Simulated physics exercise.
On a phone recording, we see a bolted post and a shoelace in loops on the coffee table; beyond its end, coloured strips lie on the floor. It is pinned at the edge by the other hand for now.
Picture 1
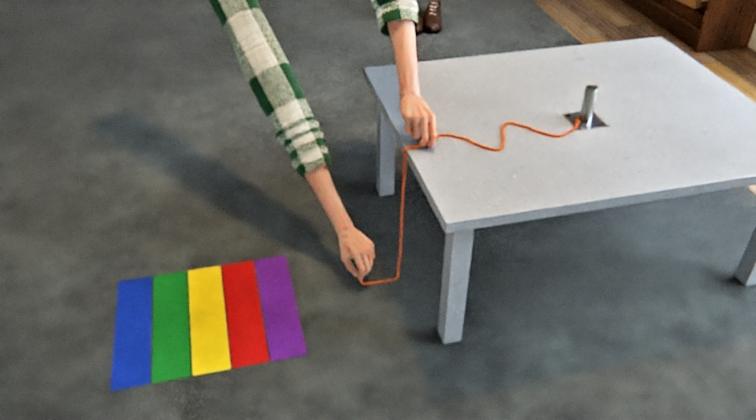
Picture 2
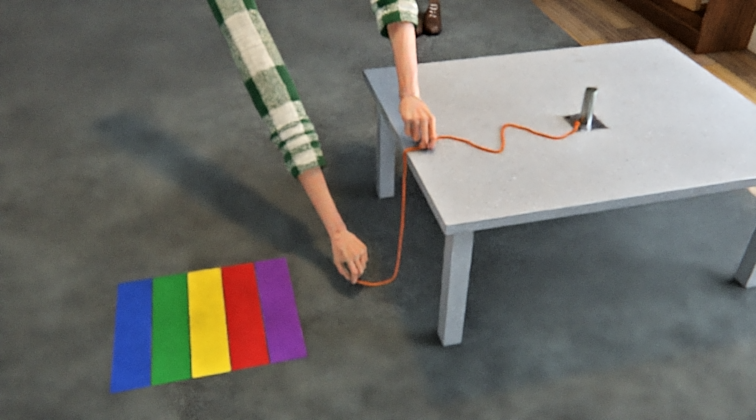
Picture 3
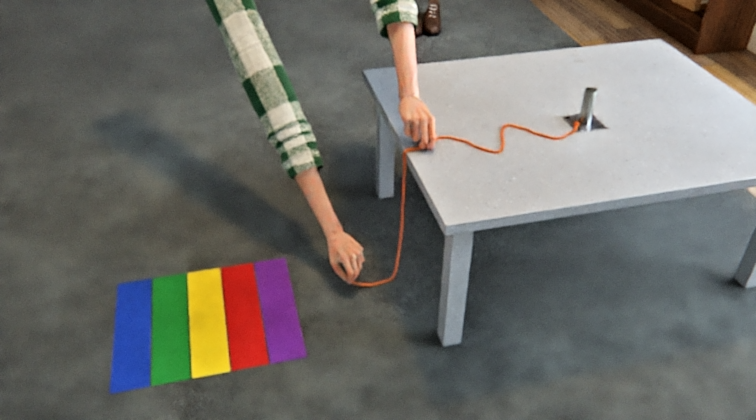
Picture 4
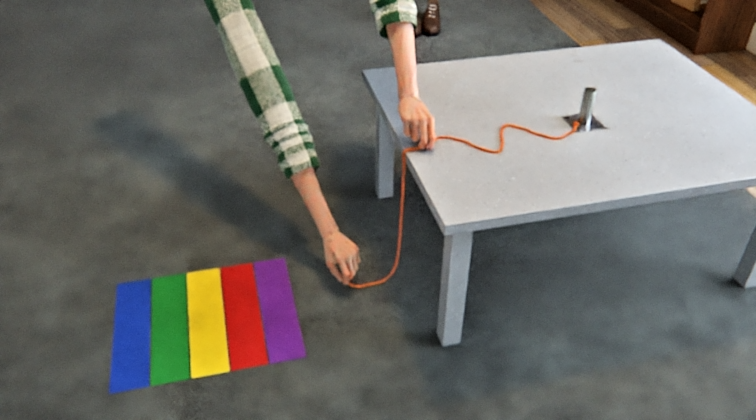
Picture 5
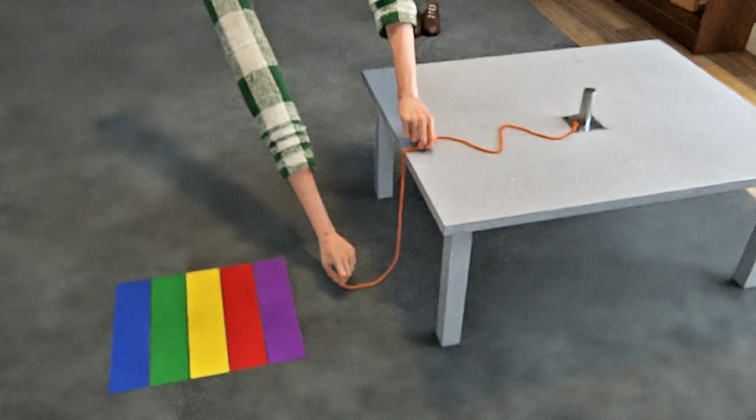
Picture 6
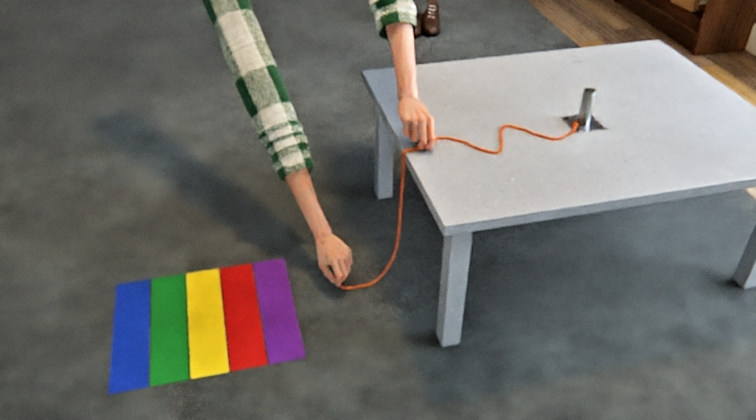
On a grey floor beside a low white table, one hand pins an orange lace at the table's edge while the other holds its lower end near a panel of coloured strips. The lower hand moves slightly left, drawing the end a little closer to the purple strip, while the pinning hand stays still.
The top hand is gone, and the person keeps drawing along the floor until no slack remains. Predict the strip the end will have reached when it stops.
I would say the green strip.
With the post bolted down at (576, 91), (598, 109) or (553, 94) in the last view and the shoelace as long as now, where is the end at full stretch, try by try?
You'd get roughly (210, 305), (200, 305) and (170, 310), one for each try.
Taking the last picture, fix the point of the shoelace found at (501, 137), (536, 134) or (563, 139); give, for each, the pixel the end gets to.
Those spots come out as (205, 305), (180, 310) and (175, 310).
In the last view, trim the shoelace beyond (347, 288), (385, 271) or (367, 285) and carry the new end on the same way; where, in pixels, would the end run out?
In turn, (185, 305) for the first, (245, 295) for the second and (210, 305) for the third.
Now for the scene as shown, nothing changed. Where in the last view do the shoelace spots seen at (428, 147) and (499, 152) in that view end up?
First one: (360, 181); second one: (438, 145).
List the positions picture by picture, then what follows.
The first frame shows end (359, 276); purple (286, 338); red (248, 344); yellow (210, 351); green (171, 358); blue (132, 365).
The second frame shows end (351, 279); shoelace through (563, 137) (503, 130) (470, 143) (407, 153) (403, 211) (397, 266).
The third frame shows end (347, 280).
The fourth frame shows end (343, 280); shoelace through (562, 137) (502, 130) (469, 143) (406, 153) (402, 211) (395, 267).
The fifth frame shows end (339, 281).
The sixth frame shows end (336, 282); shoelace through (562, 138) (501, 130) (469, 144) (406, 154) (400, 212) (387, 269).
A little later, end near (218, 302); over yellow.
Next, end near (184, 307); over green.
When it is tight, end near (163, 311); over green. Over green.
